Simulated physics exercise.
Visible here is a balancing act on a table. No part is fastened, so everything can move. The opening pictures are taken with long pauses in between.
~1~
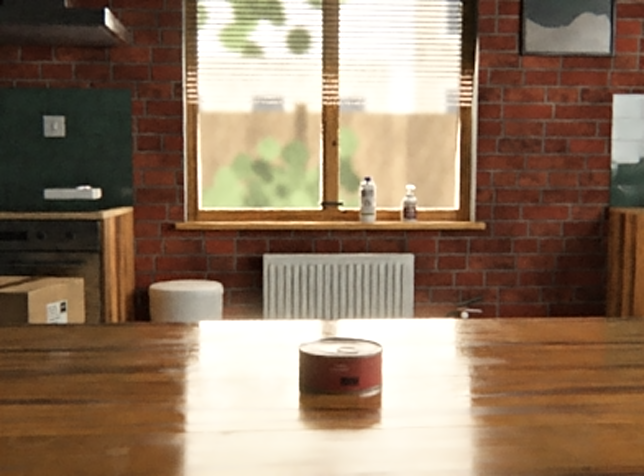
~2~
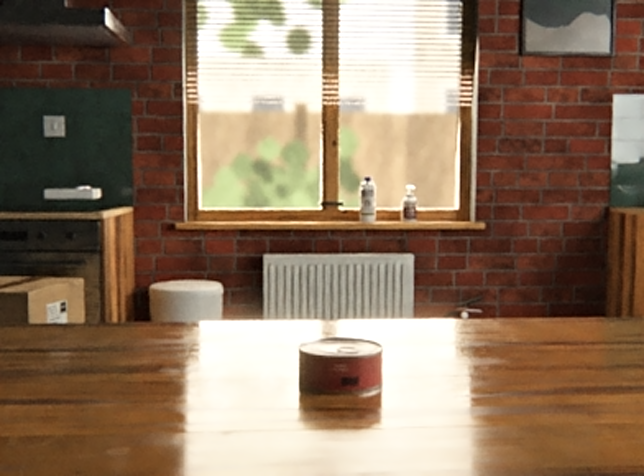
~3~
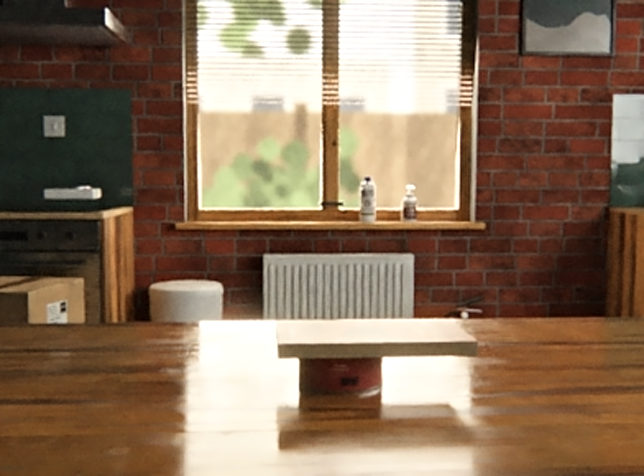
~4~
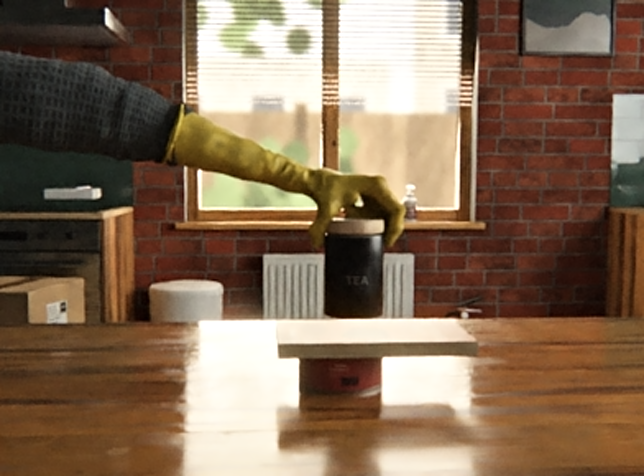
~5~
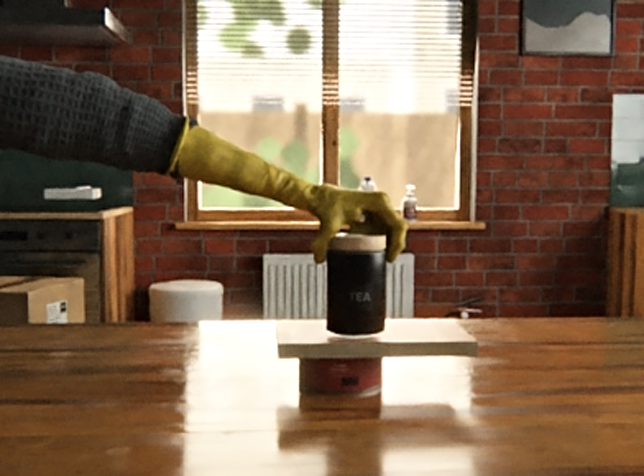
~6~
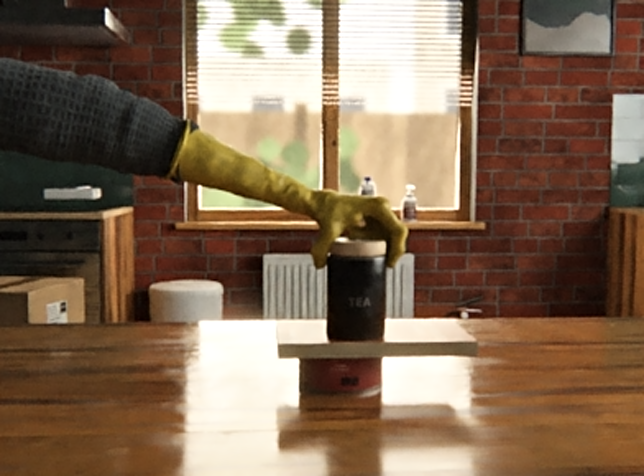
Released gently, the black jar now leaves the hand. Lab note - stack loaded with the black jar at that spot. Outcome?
Outcome: Stable.
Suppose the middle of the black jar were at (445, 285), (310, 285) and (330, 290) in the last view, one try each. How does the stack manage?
Try 1: Topples; try 2: Stands; try 3: Stands.
Then, 0.40 s on from there, no change.
Then, 1.20 s on from there, black jar resting near (356, 288).
In the end, all 3 unmoved. At the end, from the last picture's camera, black jar near (356, 288). The stack holds.
